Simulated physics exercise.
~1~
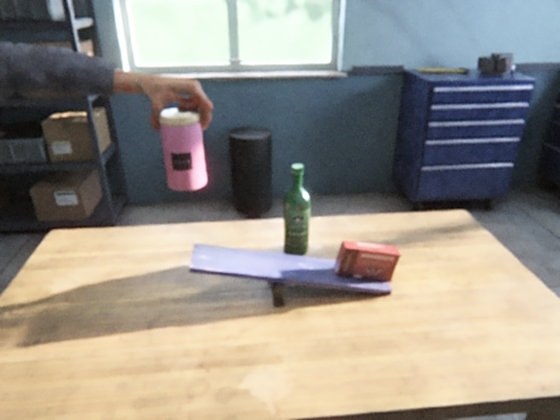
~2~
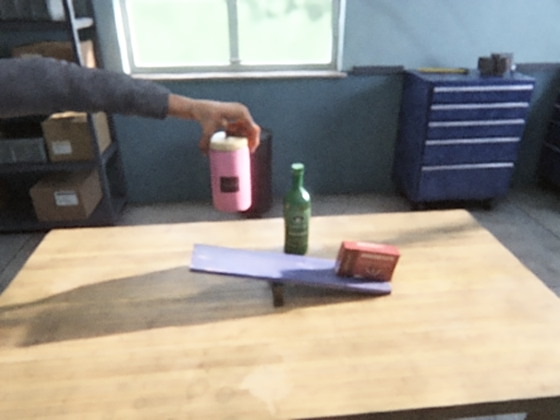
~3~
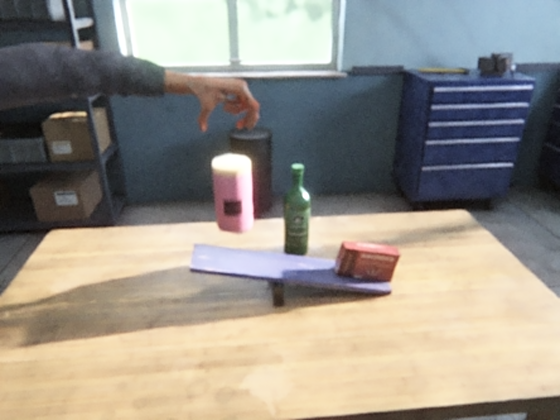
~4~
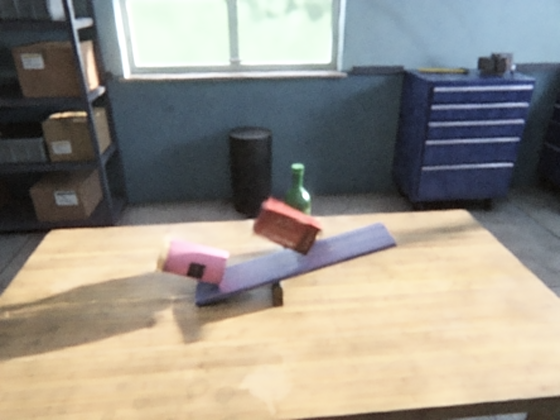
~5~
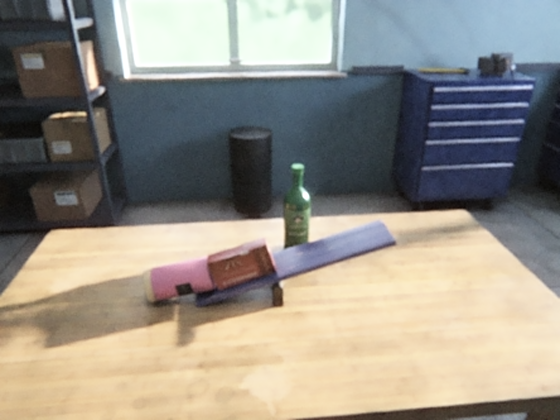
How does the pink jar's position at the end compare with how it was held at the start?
The pink jar is upright in the hand at the start, but at the end it is lying on its side at the left end of the plank.
